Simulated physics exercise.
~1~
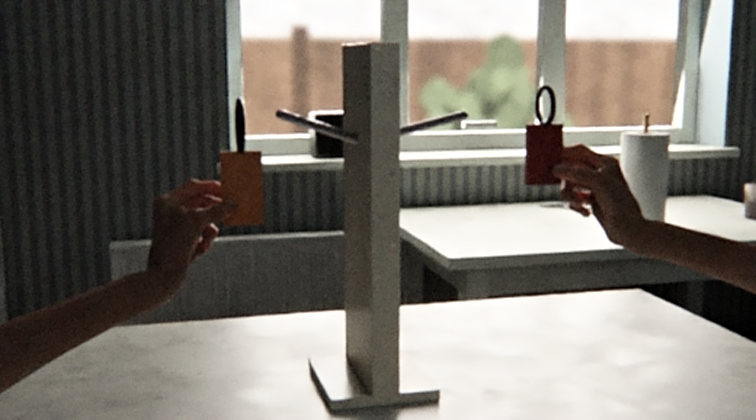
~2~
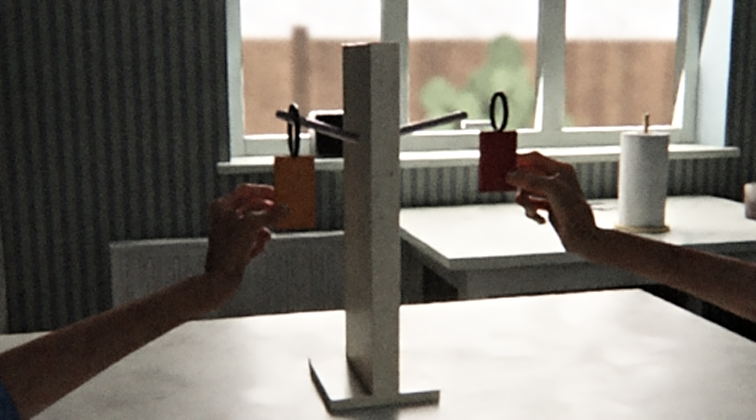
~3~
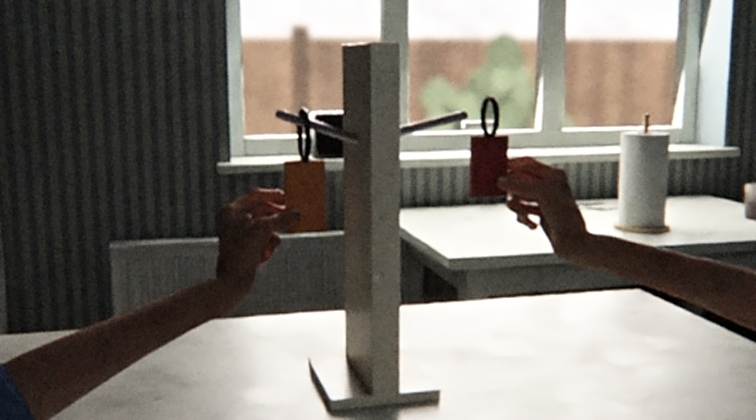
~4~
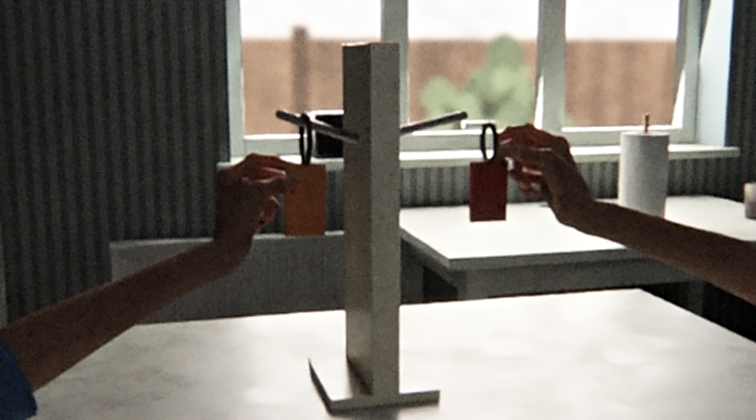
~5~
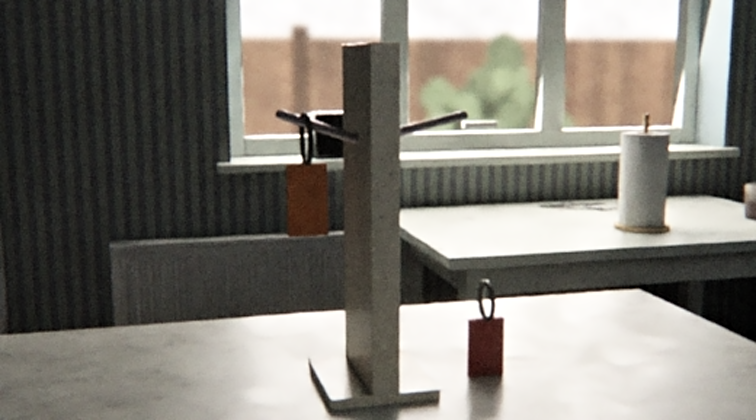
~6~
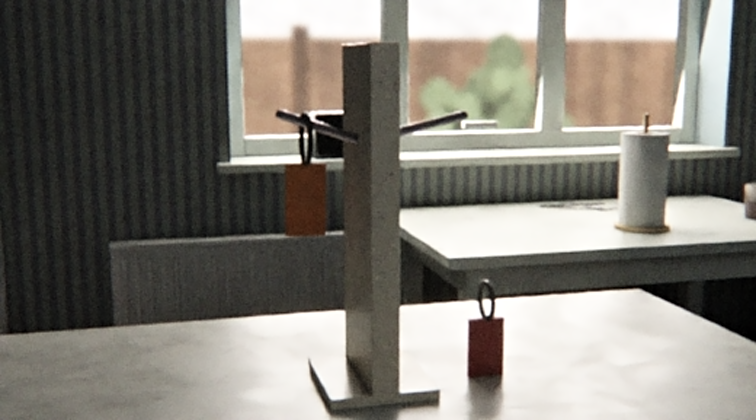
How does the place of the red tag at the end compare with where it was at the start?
At the start the red tag is held up in the air by a hand, to the right of the stand. At the end it is down on the table, lower and a little nearer the stand.
Two hands bringing ringed tags to a pegged stand and letting go, the orange staying hooked, the red dropping to the table.
